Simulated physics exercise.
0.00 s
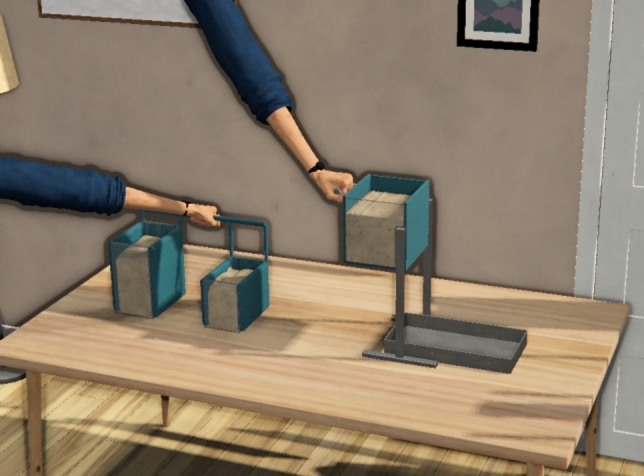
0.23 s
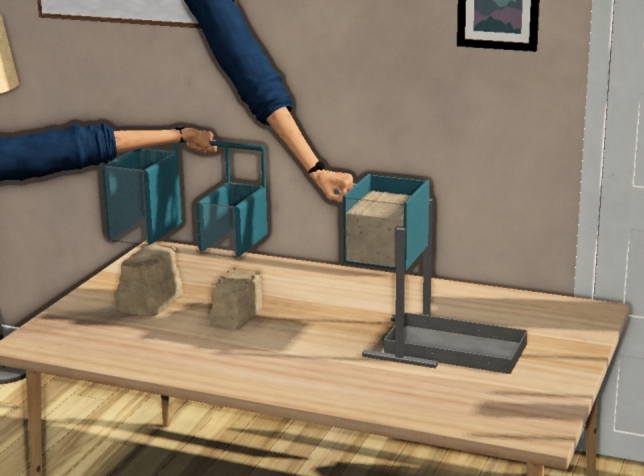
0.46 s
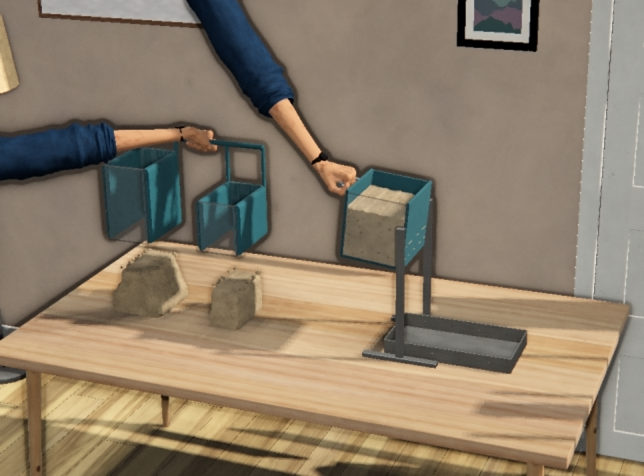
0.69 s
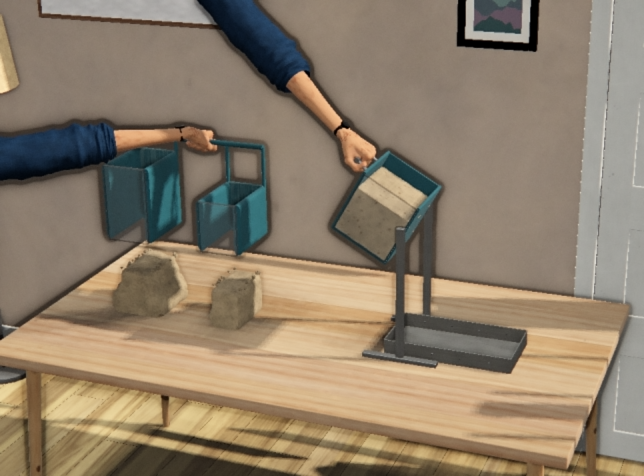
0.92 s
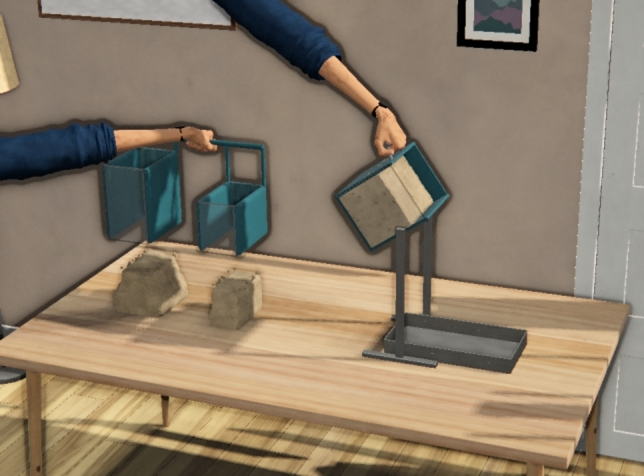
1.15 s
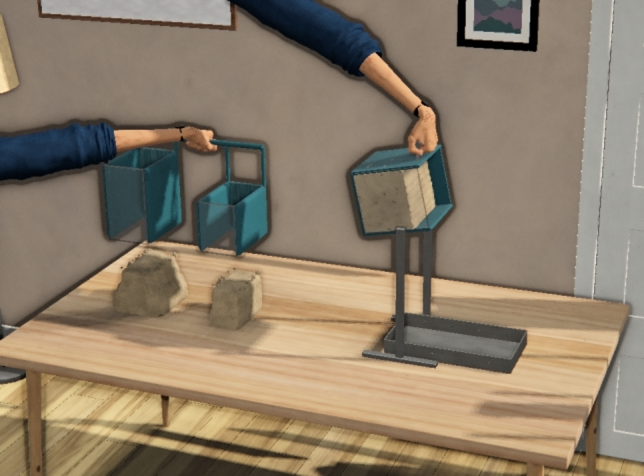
At a wooden table indoors, a hand lifts two teal boxes off two grey-brown blocks, which sag slightly; another hand then turns a teal tub rightward nearly onto its side above a grey tray, its contents still inside.
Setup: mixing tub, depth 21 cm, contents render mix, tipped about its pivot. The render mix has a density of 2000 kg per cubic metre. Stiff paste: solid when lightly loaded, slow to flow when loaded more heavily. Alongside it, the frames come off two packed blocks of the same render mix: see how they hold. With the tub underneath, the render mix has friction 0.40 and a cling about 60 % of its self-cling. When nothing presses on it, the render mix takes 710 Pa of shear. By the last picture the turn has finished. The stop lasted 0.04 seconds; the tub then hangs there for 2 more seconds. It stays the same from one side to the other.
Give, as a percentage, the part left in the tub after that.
I would say roughly 100 per cent is left.
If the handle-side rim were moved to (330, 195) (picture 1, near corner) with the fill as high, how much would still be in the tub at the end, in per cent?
About 100 % stays in the tub.
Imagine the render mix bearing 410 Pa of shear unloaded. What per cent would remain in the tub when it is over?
I'd guess around 100 in a hundred.
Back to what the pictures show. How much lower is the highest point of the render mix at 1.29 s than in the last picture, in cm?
I reckon it's close to 0 cm.
After 1.29 s, the tub is at 78 degrees and holds 100 %.
After 1.46 s, the tub is at 78 degrees and holds 100 %.
After 1.63 s, the tub is at 78 degrees and holds 100 %.
After 1.80 s, the tub is at 78 degrees and holds 100 %.
After 3.15 s, the tub is at 78 degrees and holds 100 %.
